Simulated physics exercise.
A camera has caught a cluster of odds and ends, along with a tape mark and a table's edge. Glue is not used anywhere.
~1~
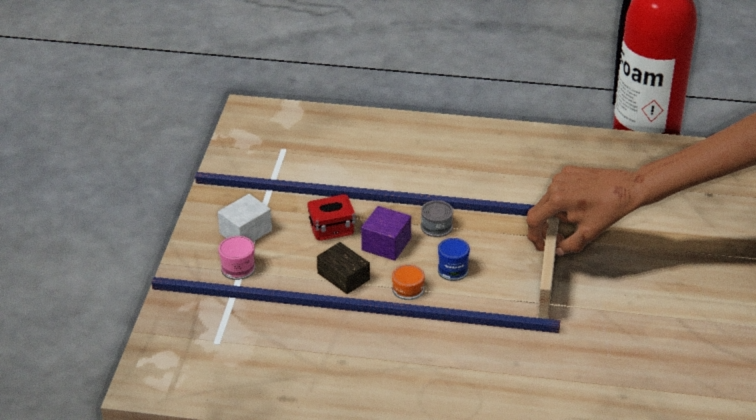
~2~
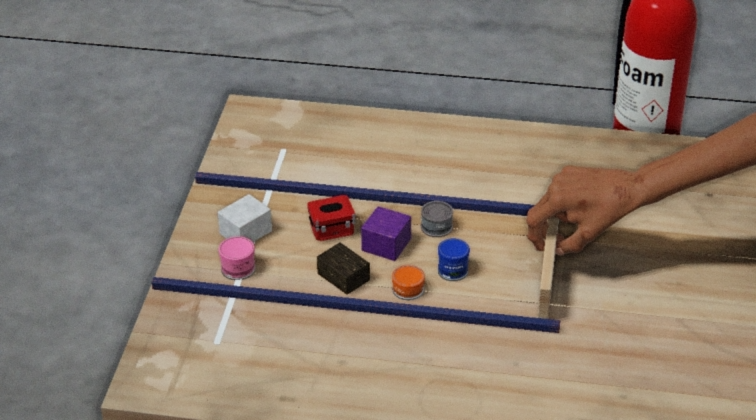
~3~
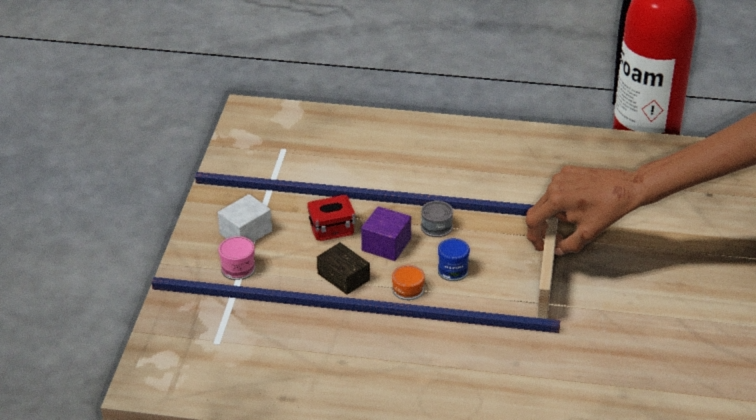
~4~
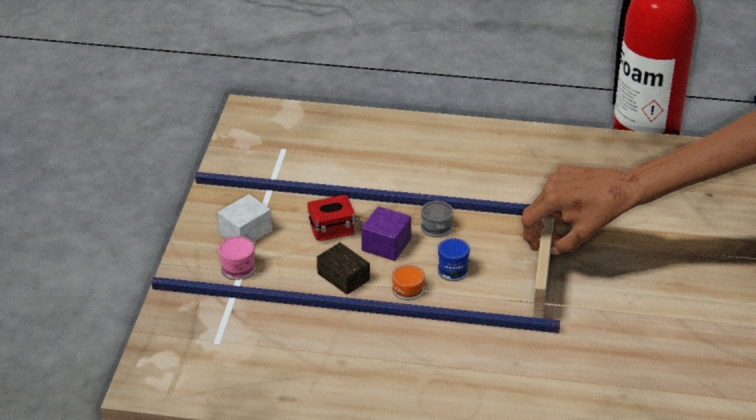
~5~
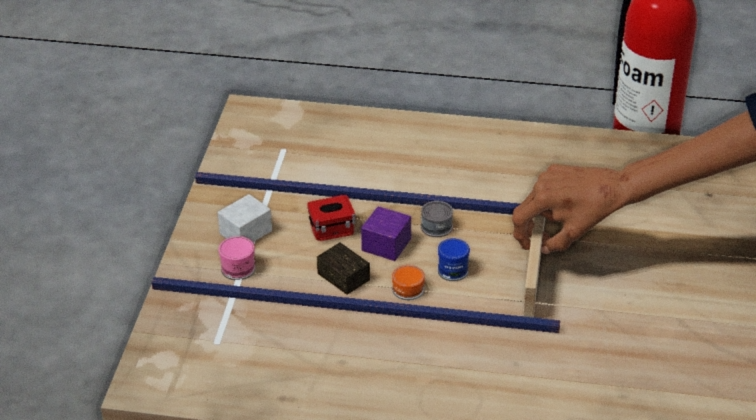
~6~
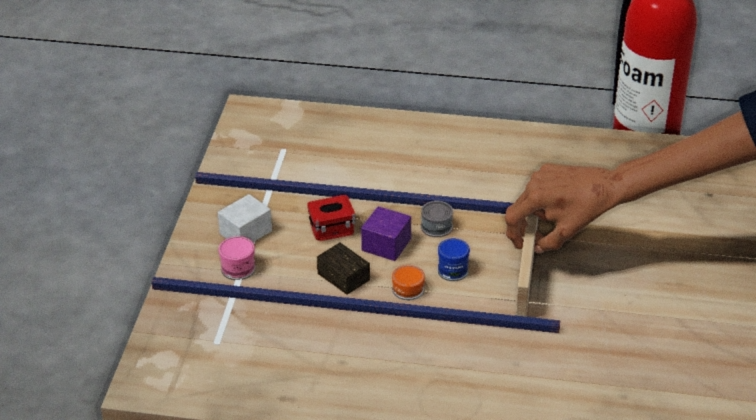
On a wooden table, a hand held a thin board upright between two blue rails and slid it slightly left, while the small blocks, tubs and red case ahead of it stayed still.
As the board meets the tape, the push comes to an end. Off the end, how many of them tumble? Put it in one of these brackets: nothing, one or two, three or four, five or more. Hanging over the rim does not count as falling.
Once the push stops, every one will still be on the table.
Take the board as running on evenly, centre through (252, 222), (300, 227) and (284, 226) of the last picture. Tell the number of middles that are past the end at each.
Middles past end - pos 1: 0, pos 2: 0, pos 3: 0.
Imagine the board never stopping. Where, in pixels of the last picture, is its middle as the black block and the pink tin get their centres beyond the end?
The black block puts it at (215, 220), the pink tin at (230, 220).
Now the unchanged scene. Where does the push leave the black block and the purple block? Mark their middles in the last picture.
First object about (204, 250); second object about (235, 212).
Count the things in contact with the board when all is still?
4 are in contact with it.
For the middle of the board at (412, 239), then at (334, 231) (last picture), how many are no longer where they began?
Up to then 4, and up to the other point 6.
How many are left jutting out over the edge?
That'd be 1.
Early on, none off yet; white block at rest near (245, 222); pink tin at rest near (237, 259); red case at rest near (331, 219).
Finally, the number that fall off is zero.
